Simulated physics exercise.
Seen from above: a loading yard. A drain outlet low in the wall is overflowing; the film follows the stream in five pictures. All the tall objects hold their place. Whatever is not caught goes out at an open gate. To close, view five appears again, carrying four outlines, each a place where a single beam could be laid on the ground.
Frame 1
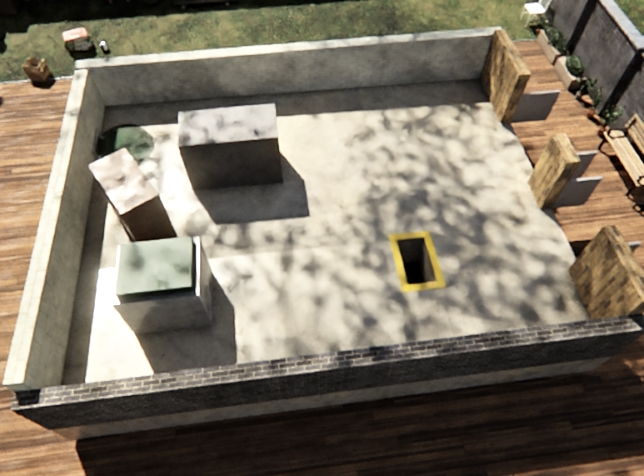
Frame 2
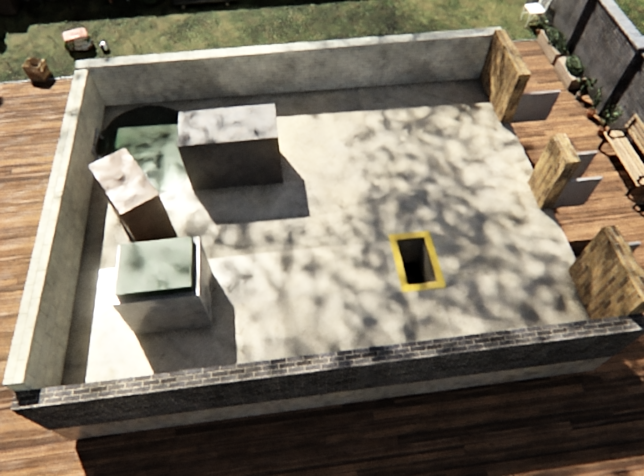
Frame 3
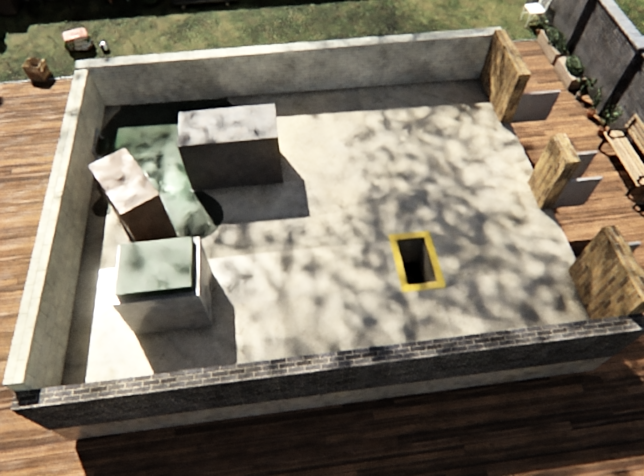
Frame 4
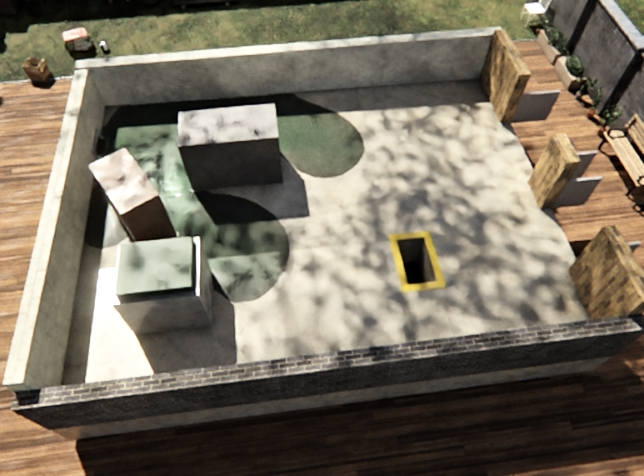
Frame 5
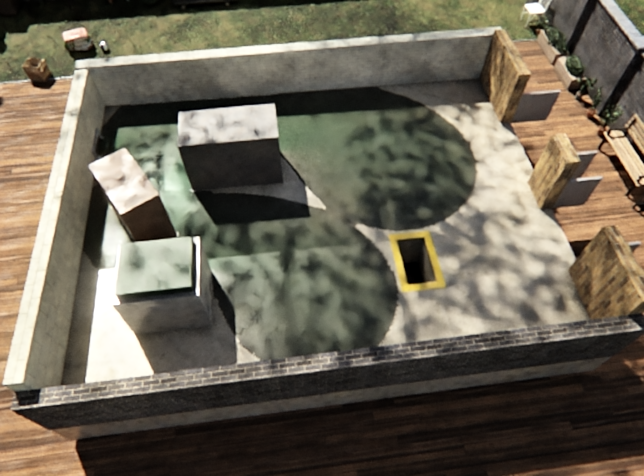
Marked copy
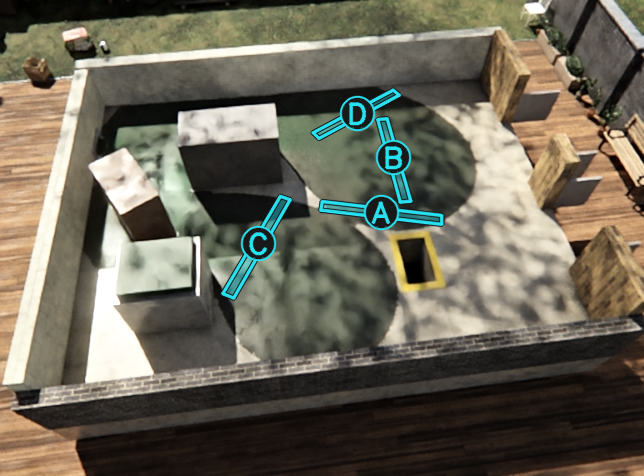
Walled yard from above, with dark green liquid spreading from the upper left corner around still blocks and across the pale floor.
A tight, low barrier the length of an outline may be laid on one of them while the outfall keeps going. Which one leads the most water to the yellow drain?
Best: B.
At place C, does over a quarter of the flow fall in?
No.
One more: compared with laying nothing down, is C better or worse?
Worse.
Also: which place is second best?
Place D.
On the marked copy, A from (321, 205) to (441, 219); B from (405, 201) to (382, 119); C from (228, 295) to (285, 198); D from (316, 135) to (396, 92).
For place A, about 11 % of the stream goes into the yellow drain, about 87 % out by the gates.
For place B, about 38 % of the stream goes into the yellow drain, about 60 % out by the gates.
For place C, about 11 % of the stream goes into the yellow drain, about 83 % out by the gates.
For place D, about 23 % of the stream goes into the yellow drain, about 75 % out by the gates.
